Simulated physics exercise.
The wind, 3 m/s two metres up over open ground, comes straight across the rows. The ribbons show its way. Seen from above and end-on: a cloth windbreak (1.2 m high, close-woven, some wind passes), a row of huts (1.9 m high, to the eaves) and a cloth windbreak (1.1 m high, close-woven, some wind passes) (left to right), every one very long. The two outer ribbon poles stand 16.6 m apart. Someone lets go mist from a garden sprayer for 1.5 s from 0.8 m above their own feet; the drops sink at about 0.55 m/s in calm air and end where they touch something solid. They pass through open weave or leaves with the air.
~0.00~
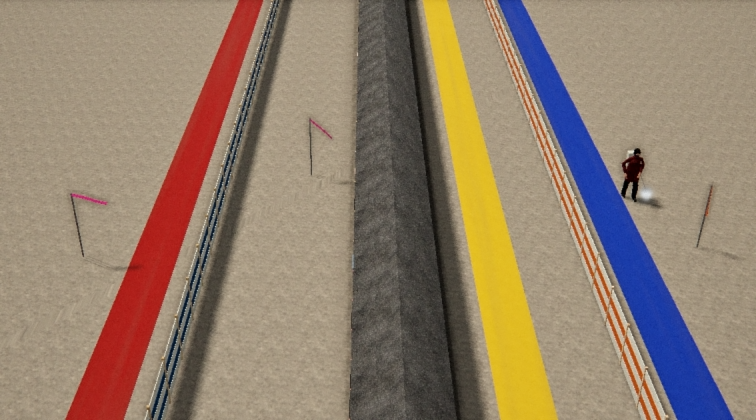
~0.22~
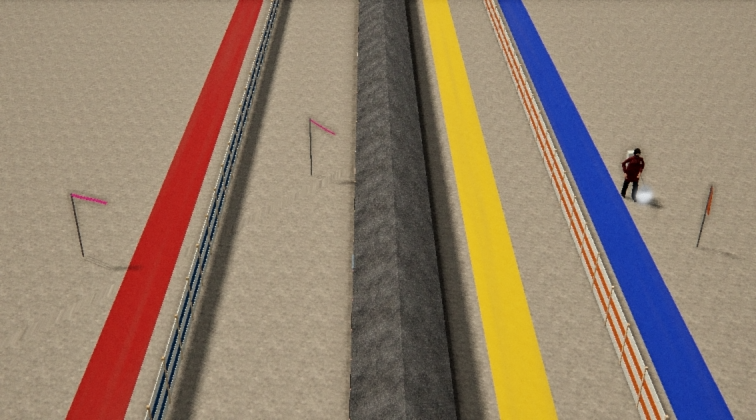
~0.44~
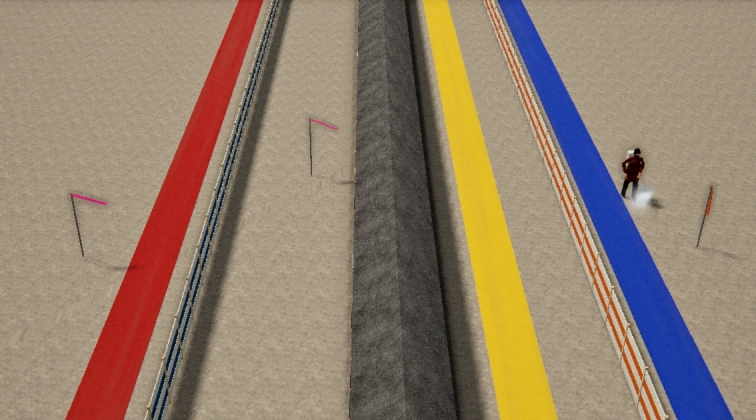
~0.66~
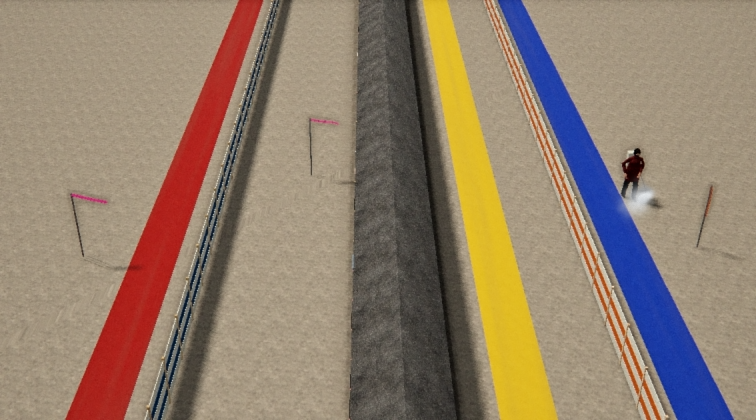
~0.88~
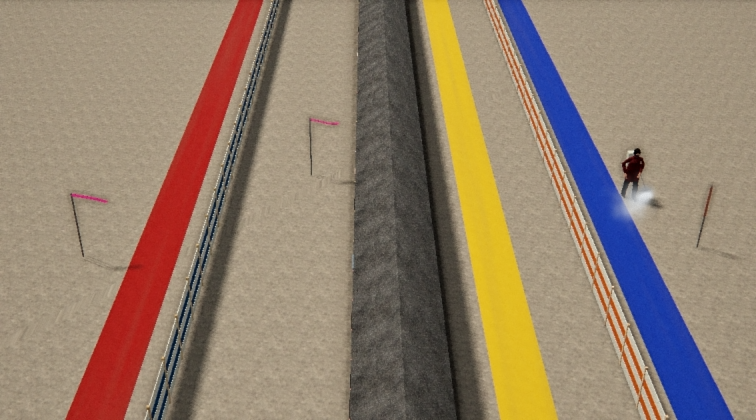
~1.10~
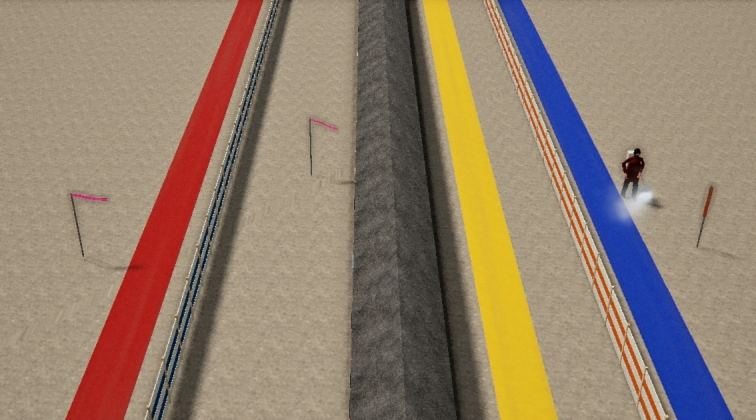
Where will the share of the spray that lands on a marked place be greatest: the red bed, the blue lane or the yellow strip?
It is blue that catches most.
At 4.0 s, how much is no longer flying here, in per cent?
Near 80 %.
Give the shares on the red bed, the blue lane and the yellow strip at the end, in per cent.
Roughly 0 % red, 70 % blue, 1 % yellow.
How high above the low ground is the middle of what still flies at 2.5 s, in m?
Roughly 0.4 m up.
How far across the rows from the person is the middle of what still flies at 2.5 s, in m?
About 1.0 m.
After 2.5 s, 0 % lies on the red bed, 0 % on the yellow strip and 42 % on the blue lane; 51 % has touched down or left; the middle of what still flies is 0.4 m above the low ground, near (617, 205).
After 4.0 s, 0 % lies on the red bed, 0 % on the yellow strip and 66 % on the blue lane; 82 % has touched down or left; the middle of what still flies is 0.6 m above the low ground, near (597, 198).
After 8.0 s, 0 % lies on the red bed, 0 % on the yellow strip and 69 % on the blue lane; 95 % has touched down or left.
After 20.0 s, 0 % lies on the red bed, 1 % on the yellow strip and 69 % on the blue lane; 100 % has touched down or left.
After 45.0 s, 0 % lies on the red bed, 1 % on the yellow strip and 69 % on the blue lane; 100 % has touched down or left.
